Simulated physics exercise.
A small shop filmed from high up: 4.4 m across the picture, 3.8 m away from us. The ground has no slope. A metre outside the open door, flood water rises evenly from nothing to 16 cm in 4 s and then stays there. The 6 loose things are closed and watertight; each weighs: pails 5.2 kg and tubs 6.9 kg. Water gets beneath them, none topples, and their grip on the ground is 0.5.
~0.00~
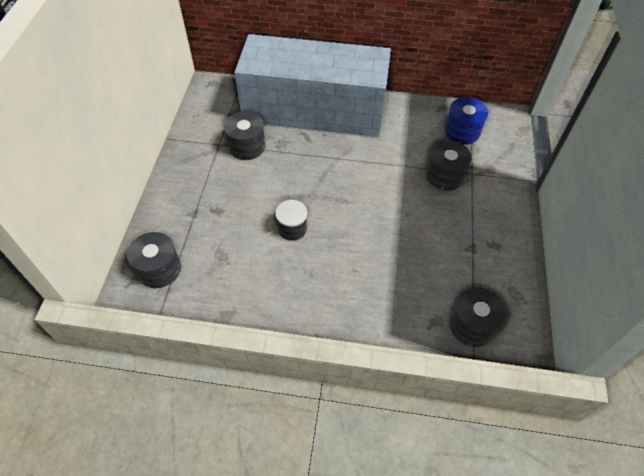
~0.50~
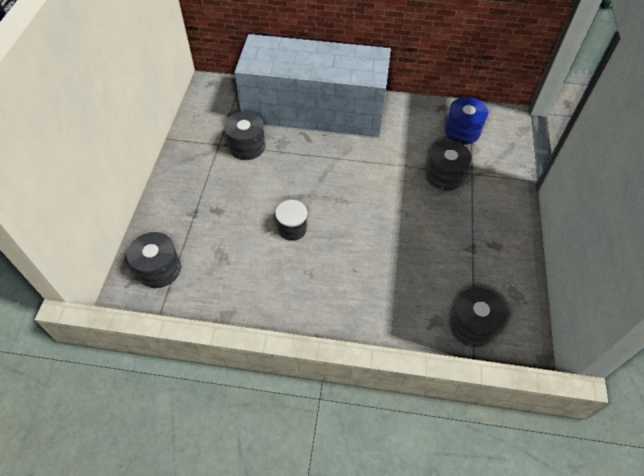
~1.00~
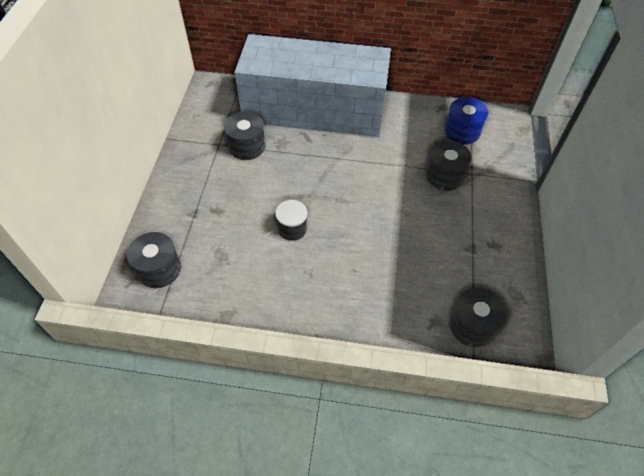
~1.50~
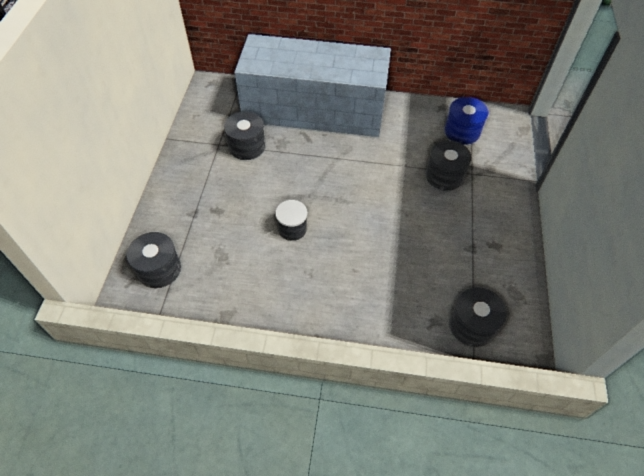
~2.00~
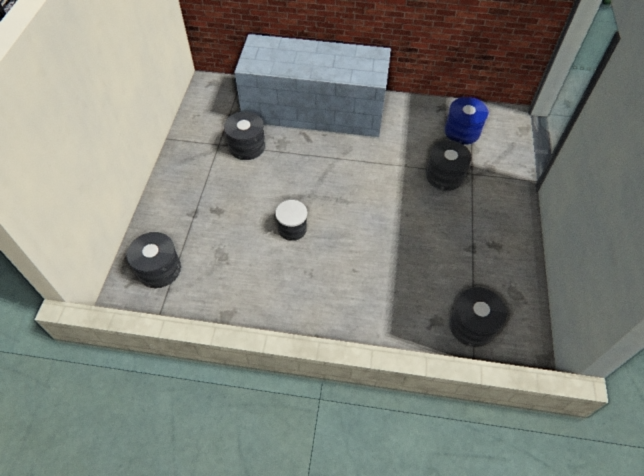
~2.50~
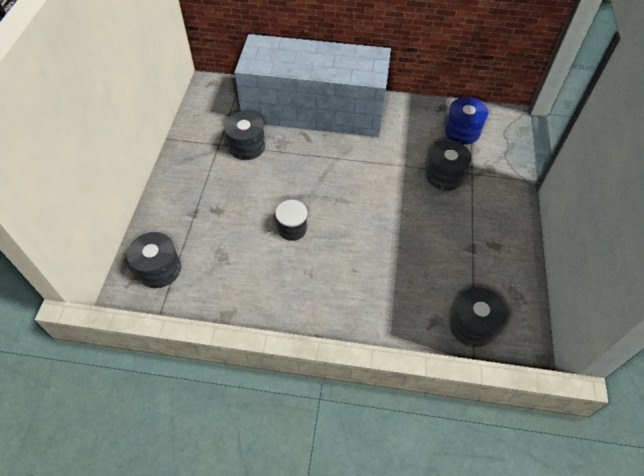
At the start, a blue round container and several dark ones stand on a dry grey floor between pale walls, near a block by a brick wall. The paving outside then turns bluish-green, and finally a thin patch of water slips in at the right-hand doorway, while every container stays still.
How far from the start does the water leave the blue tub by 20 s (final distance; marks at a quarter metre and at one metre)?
Blue tub gets carried off.
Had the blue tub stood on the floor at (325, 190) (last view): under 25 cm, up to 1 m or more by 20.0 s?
It gets carried off.
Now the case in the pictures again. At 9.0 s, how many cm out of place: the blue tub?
About 300 cm.
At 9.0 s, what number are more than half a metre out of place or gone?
I count 2.
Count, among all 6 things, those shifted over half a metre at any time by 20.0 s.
I count 6.
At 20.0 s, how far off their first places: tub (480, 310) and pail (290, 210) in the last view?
In that order: 140 cm, 140 cm.
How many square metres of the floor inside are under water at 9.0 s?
Roughly 14 m2.
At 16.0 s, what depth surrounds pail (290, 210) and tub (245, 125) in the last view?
About 12 and 7 cm.
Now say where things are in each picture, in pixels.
In the first frame, the blue tub at (469, 110), on the bottom; 0.0 m2 under water; 0 of 6 have shifted.
In the second frame, the blue tub at (469, 110) rests on the ground; water covers 0.0 m2; 0 of 6 have shifted.
In the third frame, the blue tub at (469, 110), on the bottom; water covers 0.0 m2; 0 of 6 have shifted.
In the fourth frame, the blue tub at (469, 110), on the bottom; 0.0 m2 under water; 0 of 6 have shifted.
In the fifth frame, the blue tub at (469, 110), on the bottom; water covers 0.0 m2; 0 of 6 have shifted.
In the sixth frame, the blue tub at (469, 110) rests on the ground; water covers 0.2 m2; 0 of 6 have shifted.
After 4.0 s the blue tub is near (445, 105), 0.3 m from its start, aground; 0 afloat.
After 9.0 s the blue tub is near (286, 258), 2.9 m from its start, aground; 1 afloat.
After 16.0 s the blue tub is near (258, 288), 3.3 m from its start, afloat; 6 afloat.
After 20.0 s the blue tub is near (441, 325), 2.8 m from its start, afloat; 6 afloat.
